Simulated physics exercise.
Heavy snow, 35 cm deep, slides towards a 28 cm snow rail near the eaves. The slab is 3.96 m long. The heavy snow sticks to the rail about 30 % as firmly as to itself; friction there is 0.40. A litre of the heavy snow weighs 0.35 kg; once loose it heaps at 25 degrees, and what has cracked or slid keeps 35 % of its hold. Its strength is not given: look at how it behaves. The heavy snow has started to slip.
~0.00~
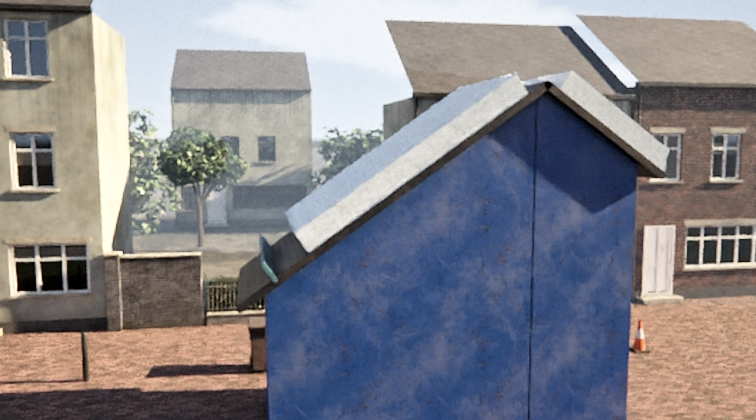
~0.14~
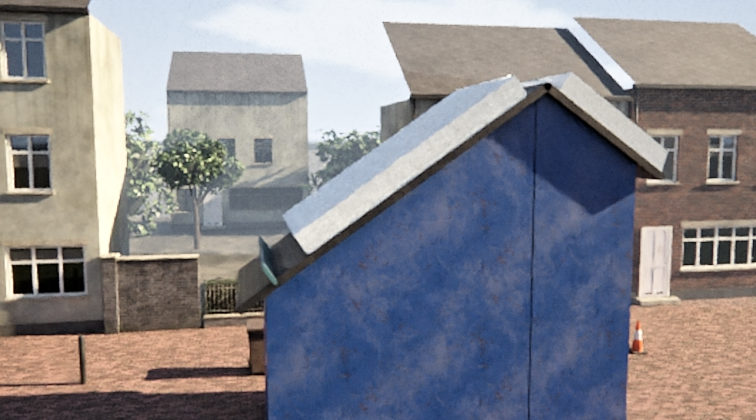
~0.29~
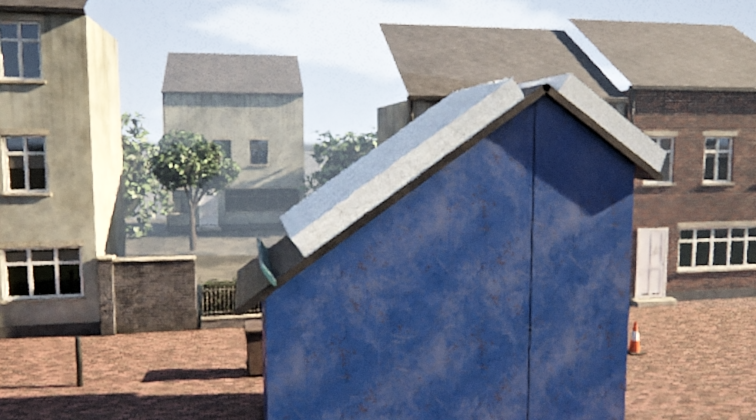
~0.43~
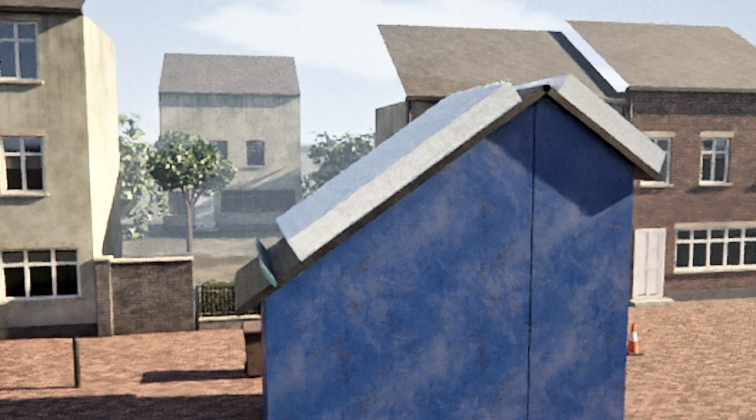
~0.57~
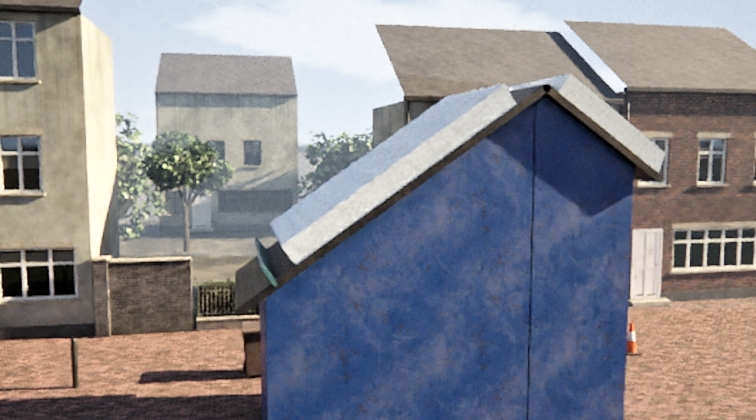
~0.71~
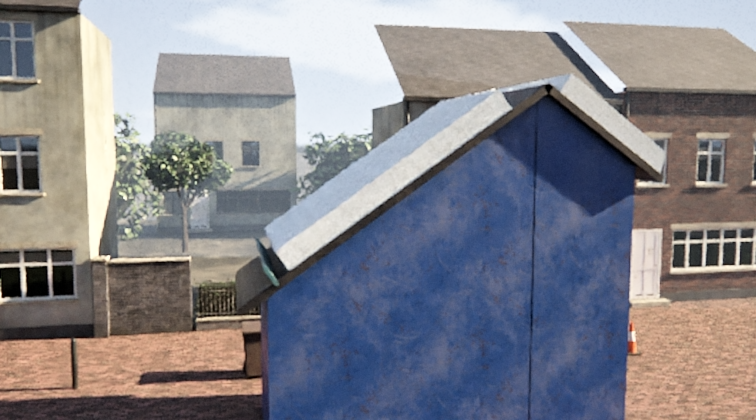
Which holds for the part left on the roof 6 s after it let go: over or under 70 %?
The result is over 70 %.
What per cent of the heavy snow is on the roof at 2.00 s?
Near 100 %.
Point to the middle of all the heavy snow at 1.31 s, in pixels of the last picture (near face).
At about (363, 200).
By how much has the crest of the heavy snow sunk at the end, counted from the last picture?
Some 0.5 m.
After 1.31 s, 100 % of the snow is on the roof.
After 2.00 s, 98 % of the snow is on the roof.
After 2.70 s, 91 % of the snow is on the roof.
After 3.40 s, 91 % of the snow is on the roof.
After 6.00 s, at the end, 91 % of the snow is on the roof.
